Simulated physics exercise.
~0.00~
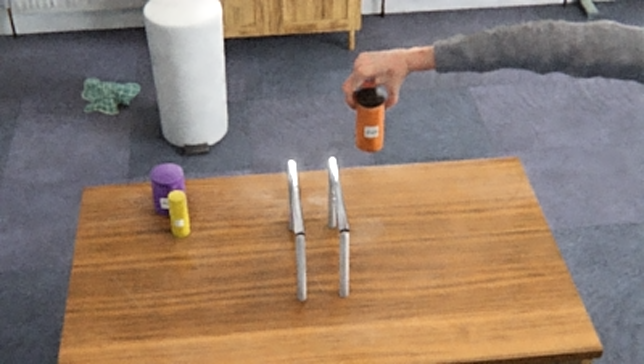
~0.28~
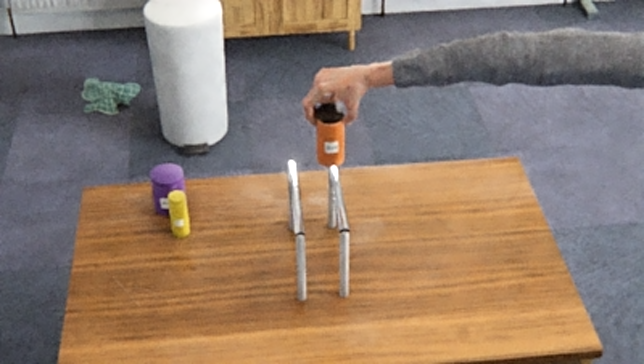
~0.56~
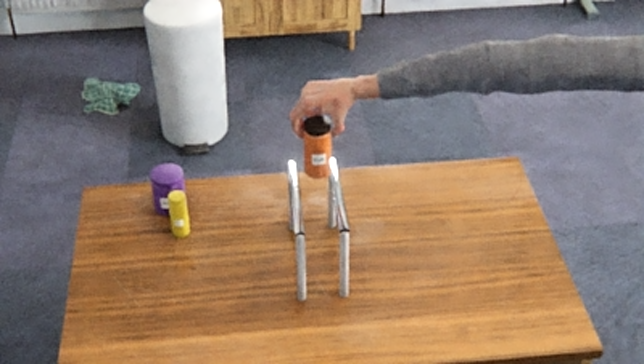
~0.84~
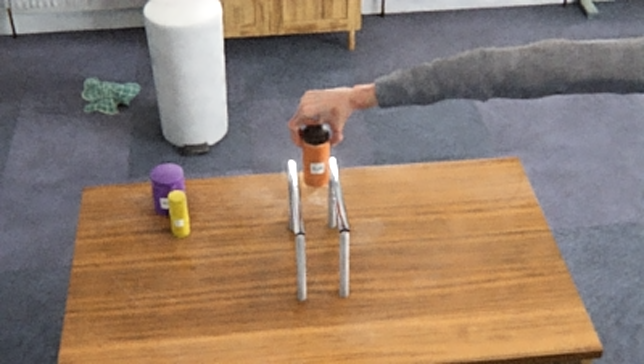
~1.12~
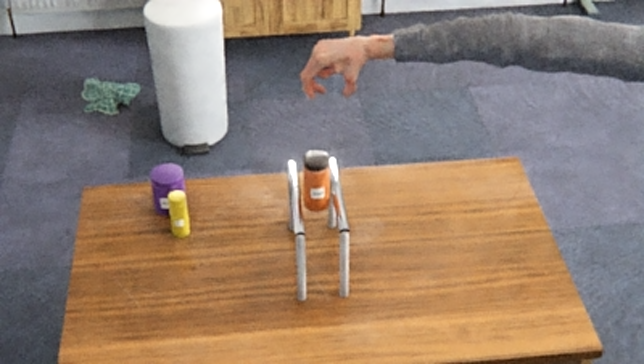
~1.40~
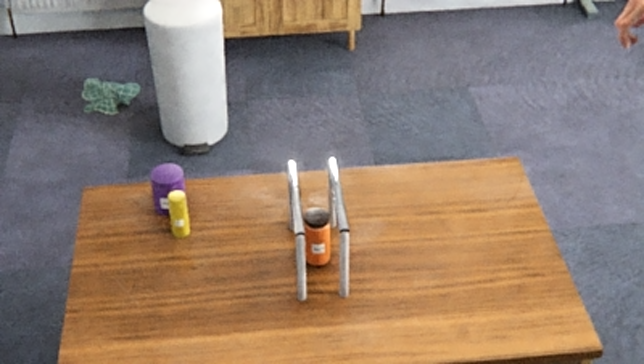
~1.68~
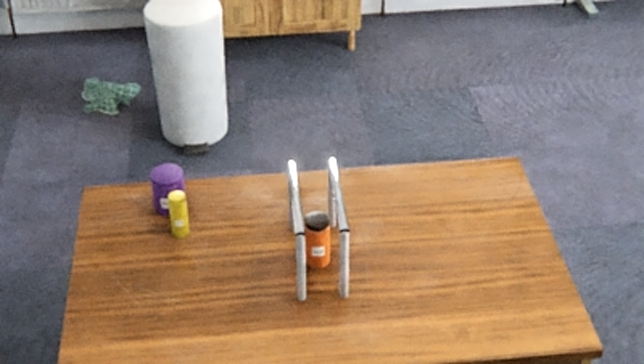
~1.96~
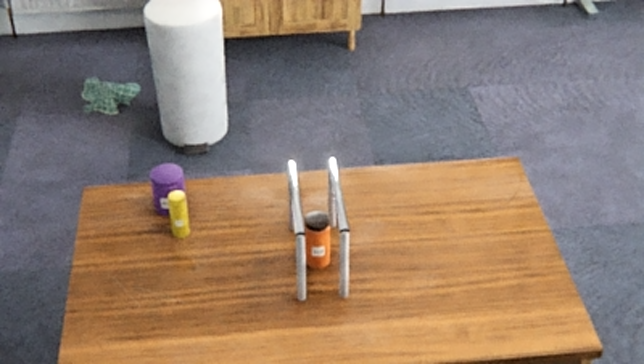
The clip shows a hand lowering an orange jar with a dark lid into the gap of a metal stand on a wooden table and letting go. The jar drops through and rests upright on the table, while a purple jar and yellow shaker stay still at left.
